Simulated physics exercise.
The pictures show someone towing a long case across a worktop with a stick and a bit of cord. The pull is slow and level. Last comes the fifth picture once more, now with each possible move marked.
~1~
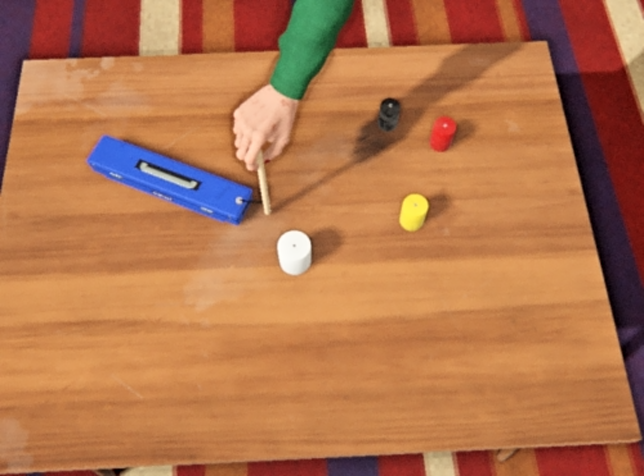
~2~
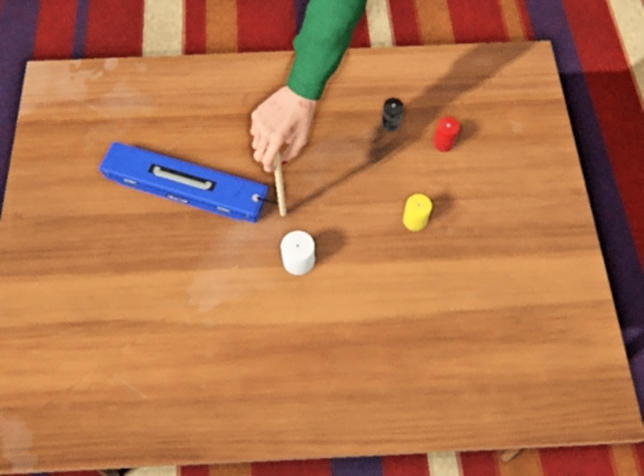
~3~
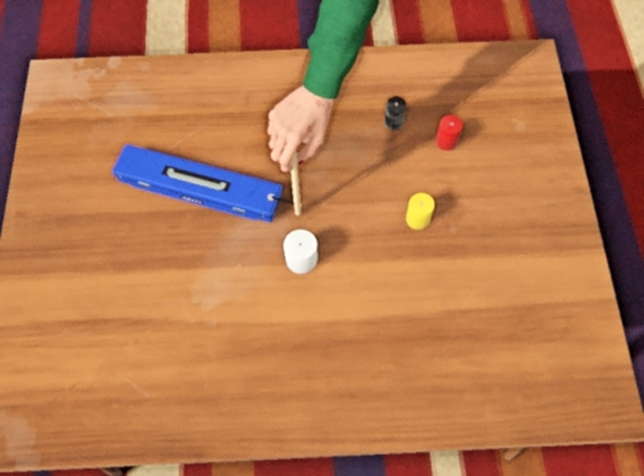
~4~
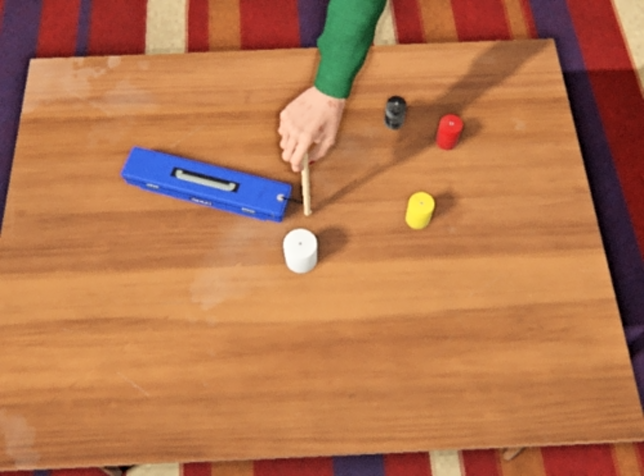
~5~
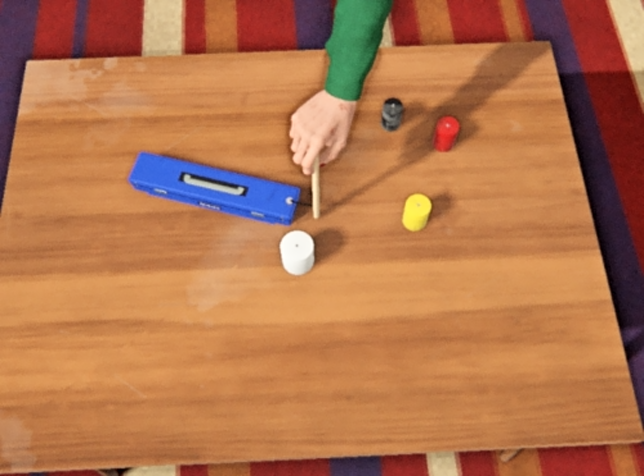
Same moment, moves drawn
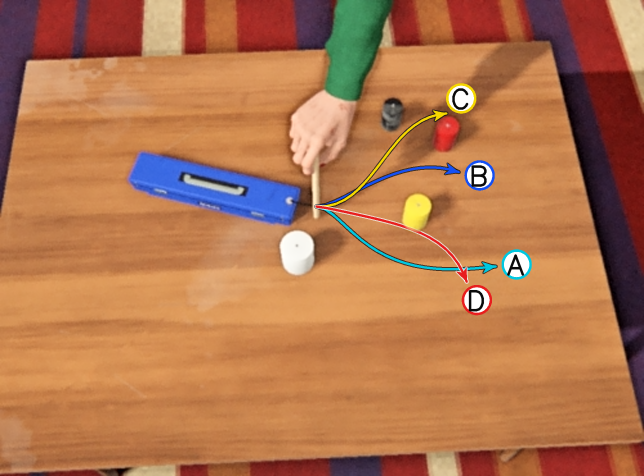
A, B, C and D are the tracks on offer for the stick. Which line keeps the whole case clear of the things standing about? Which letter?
B.
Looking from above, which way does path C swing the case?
It turns anticlockwise.
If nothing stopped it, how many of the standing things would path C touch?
In all, two.
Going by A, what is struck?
It meets the white tin.
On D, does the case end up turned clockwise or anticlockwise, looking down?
On that path, clockwise.
On the marked copy, A from (316, 207) via (395, 260) to (496, 266); B from (316, 207) via (385, 177) to (459, 172); C from (316, 207) via (386, 156) to (447, 113); D from (316, 207) via (402, 226) to (467, 282).
With B. Early on, foot of the stick (366, 187), middle of the case (260, 186).
Further on, foot of the stick (419, 169), middle of the case (314, 180).
At the end, foot of the stick (465, 176), middle of the case (359, 178); nothing has been touched.
As for the rest, A meets the white tin; C meets the red candle and black candle; D meets the yellow candle.
